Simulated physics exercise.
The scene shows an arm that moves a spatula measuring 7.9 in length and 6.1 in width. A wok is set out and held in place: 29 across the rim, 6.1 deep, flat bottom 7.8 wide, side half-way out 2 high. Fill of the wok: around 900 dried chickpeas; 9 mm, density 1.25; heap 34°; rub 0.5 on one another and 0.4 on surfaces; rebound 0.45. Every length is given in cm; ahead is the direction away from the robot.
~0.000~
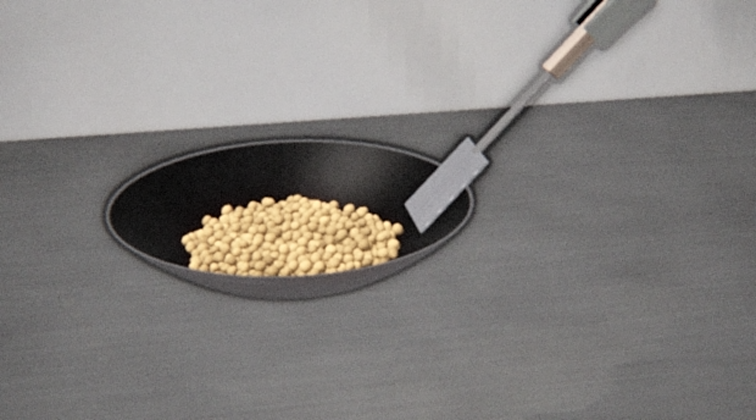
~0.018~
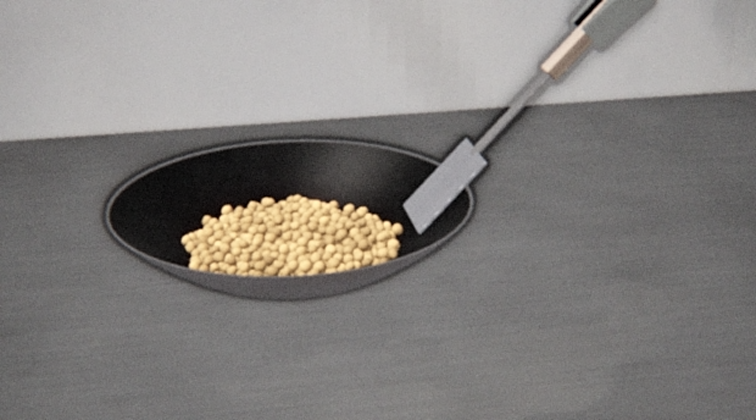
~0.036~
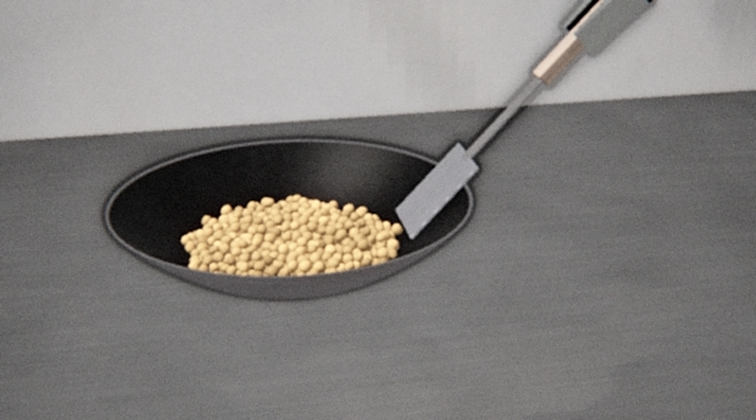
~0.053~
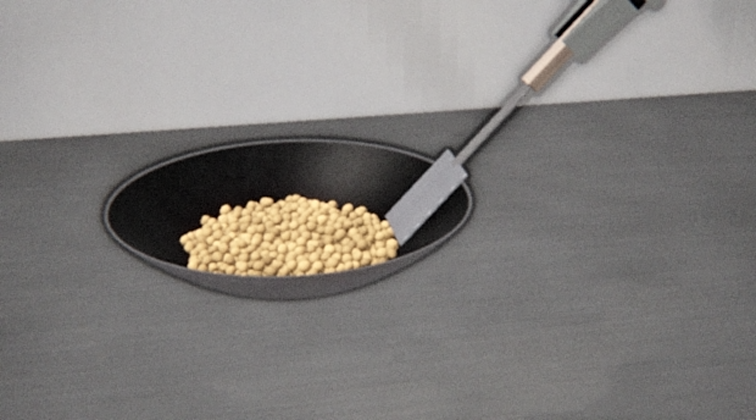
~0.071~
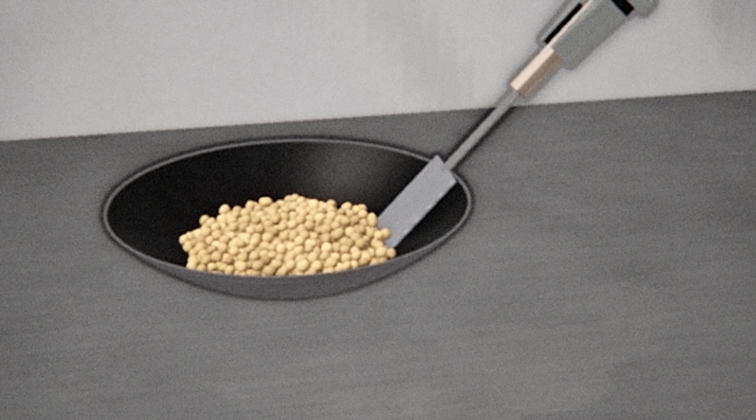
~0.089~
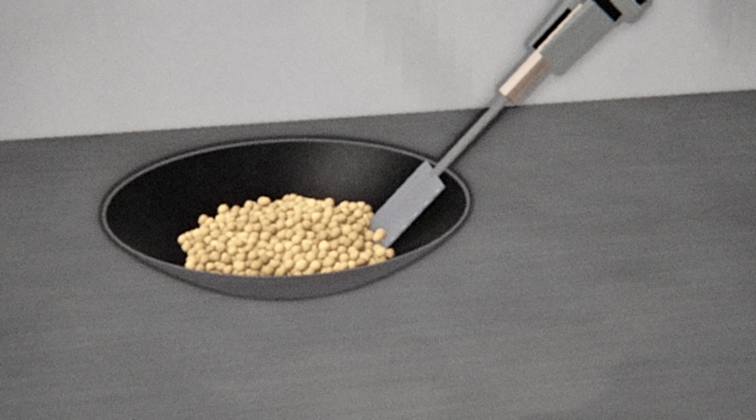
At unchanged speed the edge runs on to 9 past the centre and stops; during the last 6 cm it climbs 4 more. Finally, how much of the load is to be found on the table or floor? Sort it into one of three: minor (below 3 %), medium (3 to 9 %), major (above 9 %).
Medium, 3 to 9 %.
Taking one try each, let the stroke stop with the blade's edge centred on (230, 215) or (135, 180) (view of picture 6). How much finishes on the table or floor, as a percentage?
First try about 0 percent, second about 15 percent.
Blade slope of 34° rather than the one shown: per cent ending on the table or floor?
5 %.
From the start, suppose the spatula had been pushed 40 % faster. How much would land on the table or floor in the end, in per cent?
The share on the table or floor would be about 15 percent.
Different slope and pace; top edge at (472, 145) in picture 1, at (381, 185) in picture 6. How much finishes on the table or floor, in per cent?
My guess would be close to 25 per cent.
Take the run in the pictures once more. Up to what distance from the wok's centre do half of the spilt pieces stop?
About 24 centimetres.
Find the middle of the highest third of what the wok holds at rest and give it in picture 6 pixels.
The middle lies somewhere around (175, 230).
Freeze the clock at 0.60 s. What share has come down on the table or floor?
Roughly 4 percent.
After 0.21 s, sloping 46°, highest piece 5 above the table; 900 in the wok.
After 0.34 s, sloping 46°, highest piece 7 above the table; 900 in the wok.
After 0.60 s, sloping 46°, highest piece 7 above the table; 859 in the wok, 33 on the table or floor, 8 on the blade or in flight.
After 1.65 s, sloping 46°, highest piece 7 above the table; 858 in the wok, 42 on the table or floor.
At rest, 858 in the wok, 42 on the table or floor. That is 5 % on the table or floor.
